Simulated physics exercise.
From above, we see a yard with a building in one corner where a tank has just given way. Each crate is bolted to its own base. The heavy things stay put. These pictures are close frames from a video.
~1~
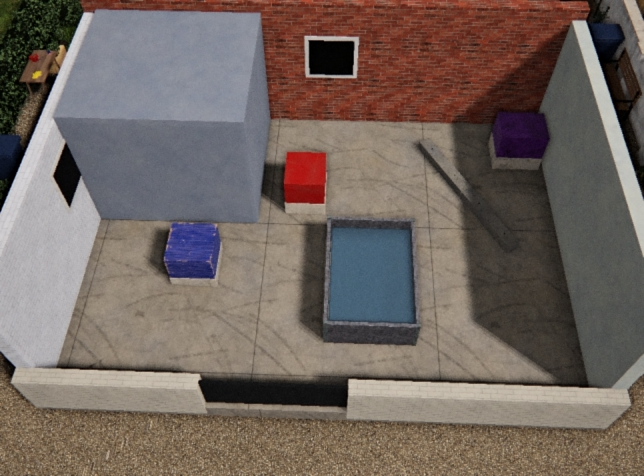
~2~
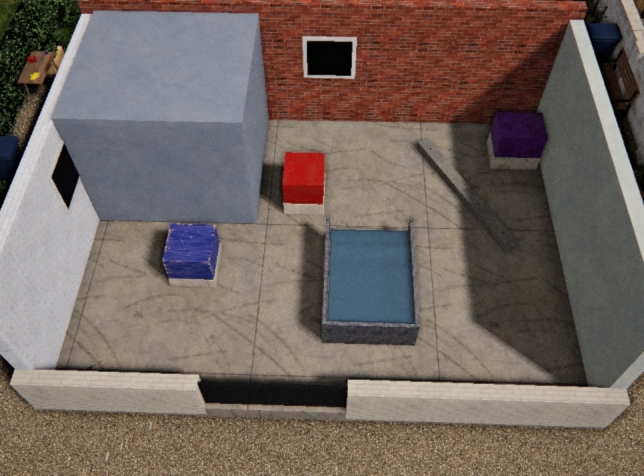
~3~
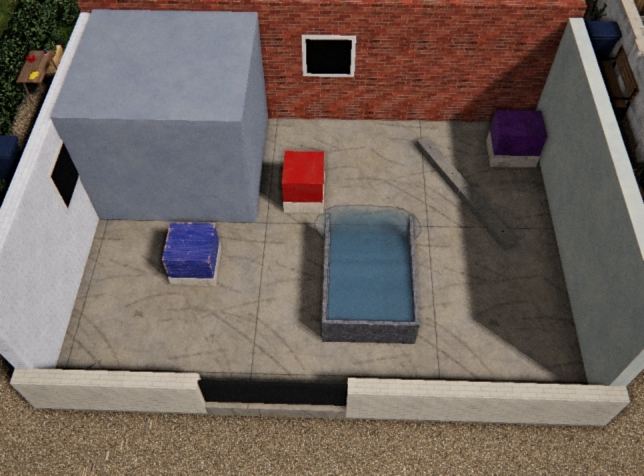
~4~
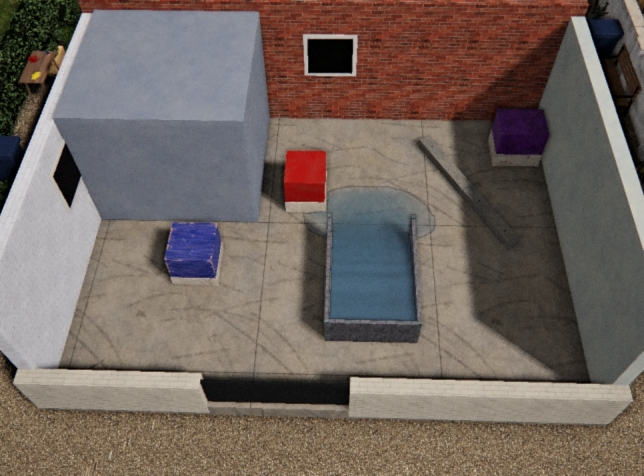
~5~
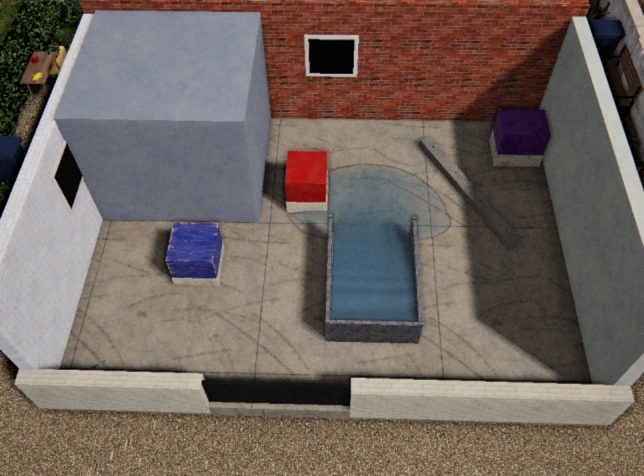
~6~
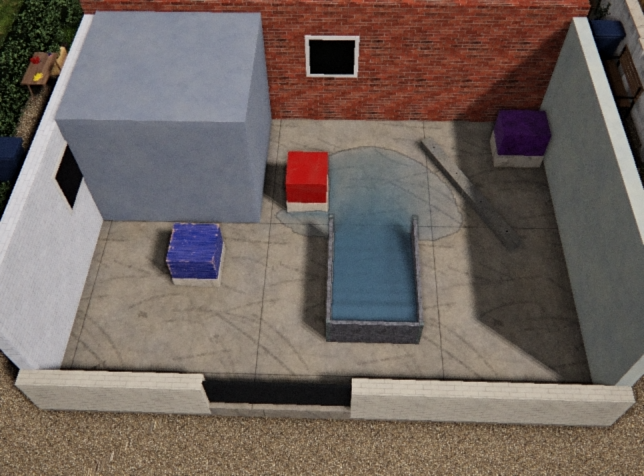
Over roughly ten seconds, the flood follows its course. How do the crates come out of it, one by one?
The purple crate is missed; the red crate is missed; the blue crate is missed.
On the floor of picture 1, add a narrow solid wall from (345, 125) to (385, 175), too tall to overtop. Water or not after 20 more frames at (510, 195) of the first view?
There: No water.
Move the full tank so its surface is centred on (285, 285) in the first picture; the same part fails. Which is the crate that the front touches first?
Answer: The one in red, before any other.
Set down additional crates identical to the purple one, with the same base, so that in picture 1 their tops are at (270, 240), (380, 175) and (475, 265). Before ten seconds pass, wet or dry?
Crate by crate: Is not reached; gets flooded; is not reached.
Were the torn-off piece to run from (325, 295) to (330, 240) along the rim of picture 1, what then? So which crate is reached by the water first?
That would be the crate marked blue, reached first.
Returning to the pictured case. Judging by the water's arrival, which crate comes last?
The purple crate comes last.
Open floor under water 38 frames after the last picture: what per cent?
Near 65 in a hundred.
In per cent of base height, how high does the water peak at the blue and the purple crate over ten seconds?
30 %, then 60 %.
A moment on, water covers 20 % of the floor; the purple crate not reached, the red crate water round its plinth, the blue crate not reached.
Next, water covers 25 % of the floor; the purple crate water round its plinth, the red crate water round its plinth, the blue crate water round its plinth.
Then, water covers 35 % of the floor; the purple crate water round its plinth, the red crate water round its plinth, the blue crate water round its plinth.
Later, water covers 65 % of the floor; the purple crate water round its plinth, the red crate water round its plinth, the blue crate water round its plinth.
In the end, water covers 90 % of the floor; the purple crate stayed above the water, the red crate stayed above the water, the blue crate stayed above the water.
